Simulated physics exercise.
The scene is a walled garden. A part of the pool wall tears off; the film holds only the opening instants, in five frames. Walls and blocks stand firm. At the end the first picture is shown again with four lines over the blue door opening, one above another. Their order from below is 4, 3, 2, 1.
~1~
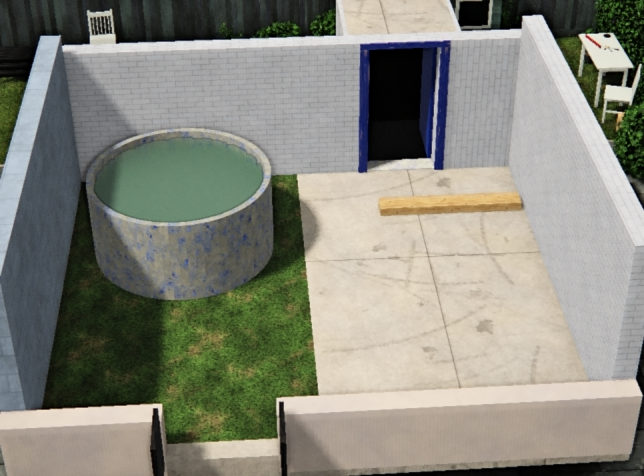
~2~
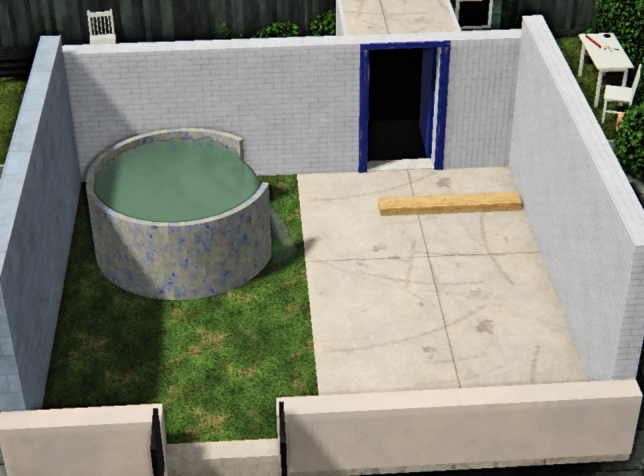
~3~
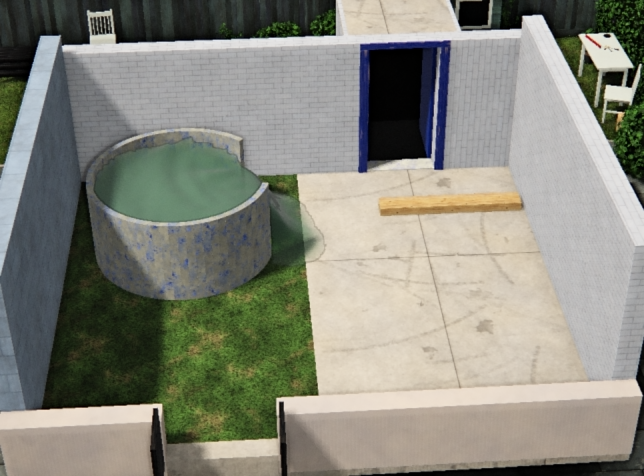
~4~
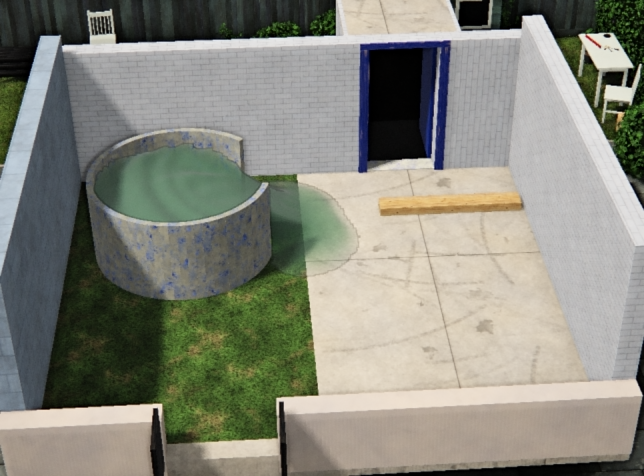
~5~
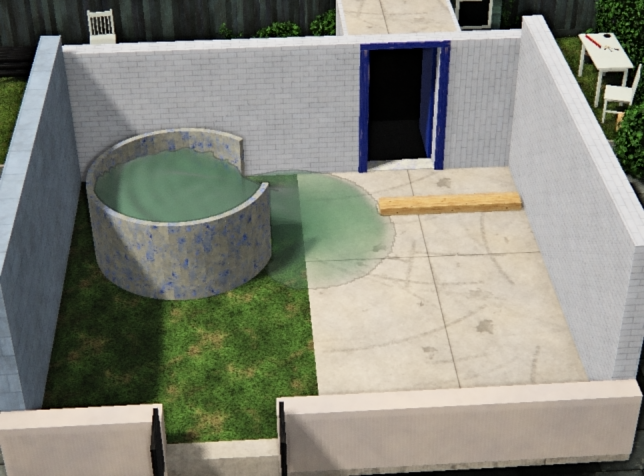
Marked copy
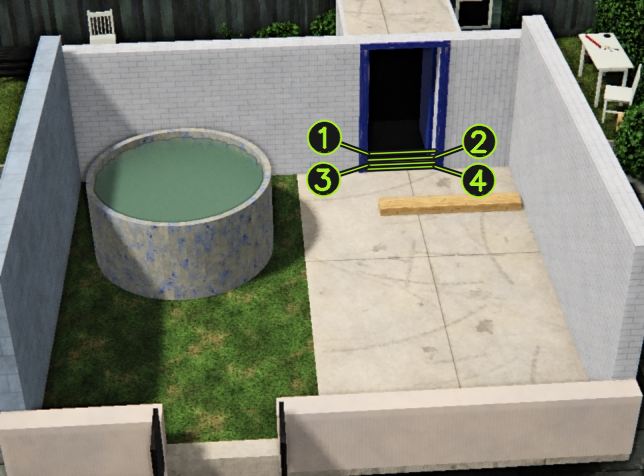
The video shows a walled garden with a round stone pool of still green water, whose right side opens, letting water pour out and spread rightward across the grass and onto the paving, reaching a wooden beam's left end.
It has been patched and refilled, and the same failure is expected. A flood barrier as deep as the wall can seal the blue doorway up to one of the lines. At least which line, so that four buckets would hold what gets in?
It is 1.
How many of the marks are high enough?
One of them.
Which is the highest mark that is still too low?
2.
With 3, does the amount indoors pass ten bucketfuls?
Yes, it does.
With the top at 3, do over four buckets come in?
Yes.
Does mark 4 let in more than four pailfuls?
Yes, it does.
On the marked copy, 1 at (401, 152); 2 at (401, 158); 3 at (401, 163); 4 at (401, 167); from the bottom up 4, 3, 2, 1.
With 1, a bucket or two gets in.
With 2, about 8 bucketfuls get in.
With 3, dozens of bucketfuls pour in.
With 4, dozens of bucketfuls pour in.
